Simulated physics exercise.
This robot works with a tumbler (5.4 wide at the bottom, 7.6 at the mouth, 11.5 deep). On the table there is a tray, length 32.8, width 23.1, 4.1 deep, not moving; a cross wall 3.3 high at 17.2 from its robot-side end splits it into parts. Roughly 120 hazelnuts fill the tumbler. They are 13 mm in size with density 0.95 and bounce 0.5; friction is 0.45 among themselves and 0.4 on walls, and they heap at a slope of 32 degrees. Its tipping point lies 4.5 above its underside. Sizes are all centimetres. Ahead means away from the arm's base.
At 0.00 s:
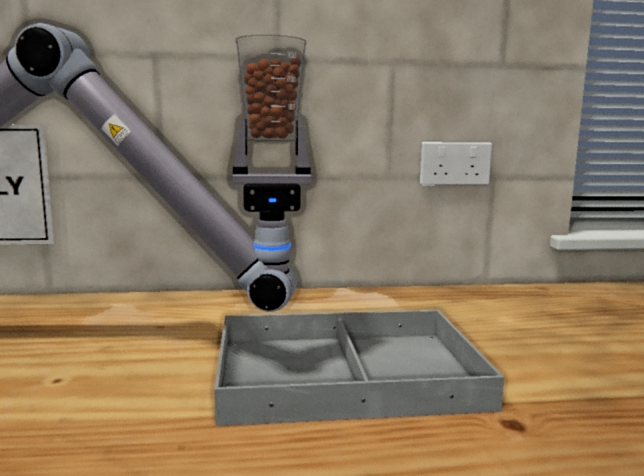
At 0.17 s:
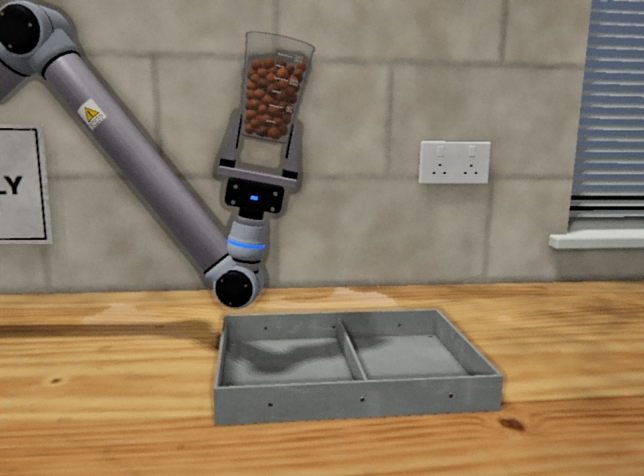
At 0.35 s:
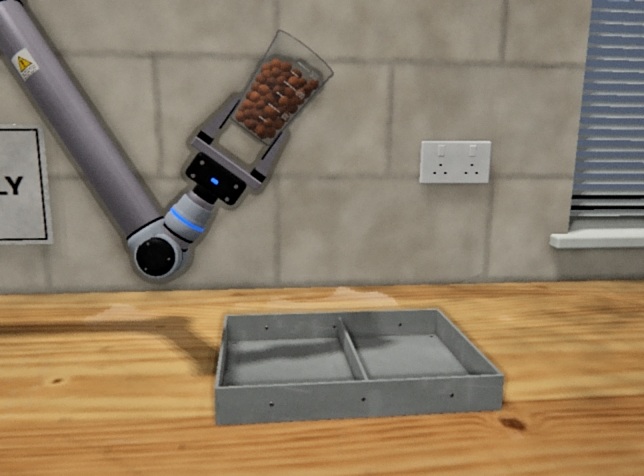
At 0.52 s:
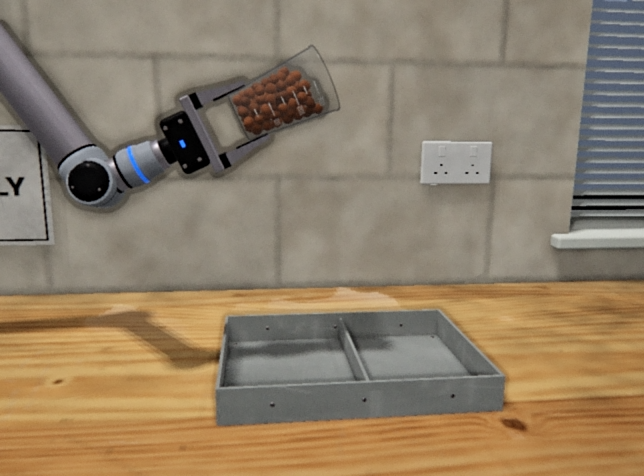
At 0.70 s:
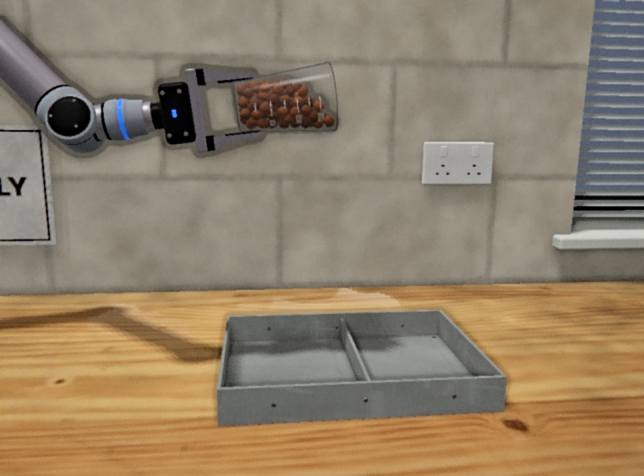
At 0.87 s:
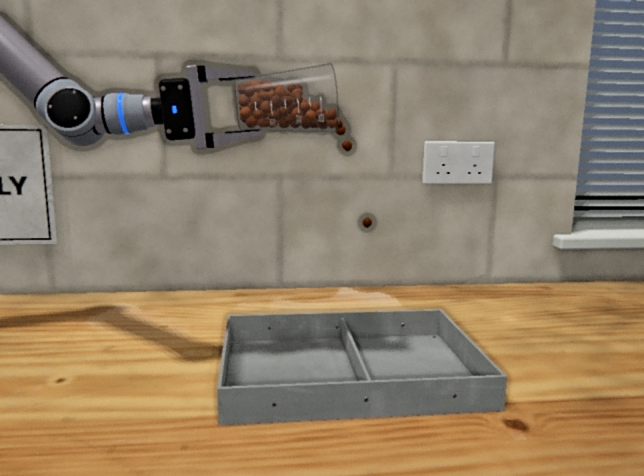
A robot arm holding a clear tumbler of brown nuts above a divided gray tray swung left and tilted it to the right until nearly sideways, and a few nuts dropped out.
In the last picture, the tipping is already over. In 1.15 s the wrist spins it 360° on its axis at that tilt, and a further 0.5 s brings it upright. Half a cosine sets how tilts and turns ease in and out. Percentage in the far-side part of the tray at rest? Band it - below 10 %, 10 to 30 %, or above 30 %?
My answer is above 30 %.
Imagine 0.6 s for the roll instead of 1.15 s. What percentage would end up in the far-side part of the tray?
Then roughly 35 per cent.
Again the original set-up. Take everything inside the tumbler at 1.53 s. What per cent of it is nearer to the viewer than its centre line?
35 per cent, roughly.
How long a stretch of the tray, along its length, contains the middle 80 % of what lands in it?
About 12 cm.
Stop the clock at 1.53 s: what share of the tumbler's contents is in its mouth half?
Close to 45 per cent sits in the mouth half.
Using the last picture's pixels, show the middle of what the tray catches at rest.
Centre point: Close to (402, 364).
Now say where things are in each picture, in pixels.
The first picture shows tumbler middle at (271, 92), upright; upper third of the load around (275, 76), from x 250 to 295, top at y 65; 116 in the tumbler.
The second picture shows tumbler middle at (272, 92), tipped 10°; upper third of the load around (273, 76), from x 250 to 300, top at y 65.
The third picture shows tumbler middle at (277, 94), tipped 36°; upper third of the load around (279, 81), from x 240 to 315, top at y 65.
The fourth picture shows tumbler middle at (281, 99), tipped 65°; upper third of the load around (282, 87), from x 240 to 315, top at y 70.
The fifth picture shows tumbler middle at (283, 102), tipped 83°; upper third of the load around (275, 92), from x 240 to 330, top at y 85.
The sixth picture shows tumbler middle at (284, 102), tipped 85°; upper third of the load around (271, 94), from x 245 to 365, top at y 85; 113 in the tumbler, 3 in flight or on a rim.
By 1.53 s, tipped 85°, highest piece 37 above the table; 95 in the tumbler, 11 in the far-side part, 10 in flight or on a rim.
By 2.19 s, tipped 63°, highest piece 37 above the table; 66 in the tumbler, 46 in the far-side part, 2 in the robot-side part, 2 in flight or on a rim.
By 2.72 s, upright, highest piece 38 above the table; 66 in the tumbler, 48 in the far-side part, 2 in the robot-side part.
By 3.42 s, upright, highest piece 38 above the table; 66 in the tumbler, 48 in the far-side part, 2 in the robot-side part.
Final count, 66 in the tumbler, 48 in the far-side part, 2 in the robot-side part. That is 41 % in the far-side part of the tray.
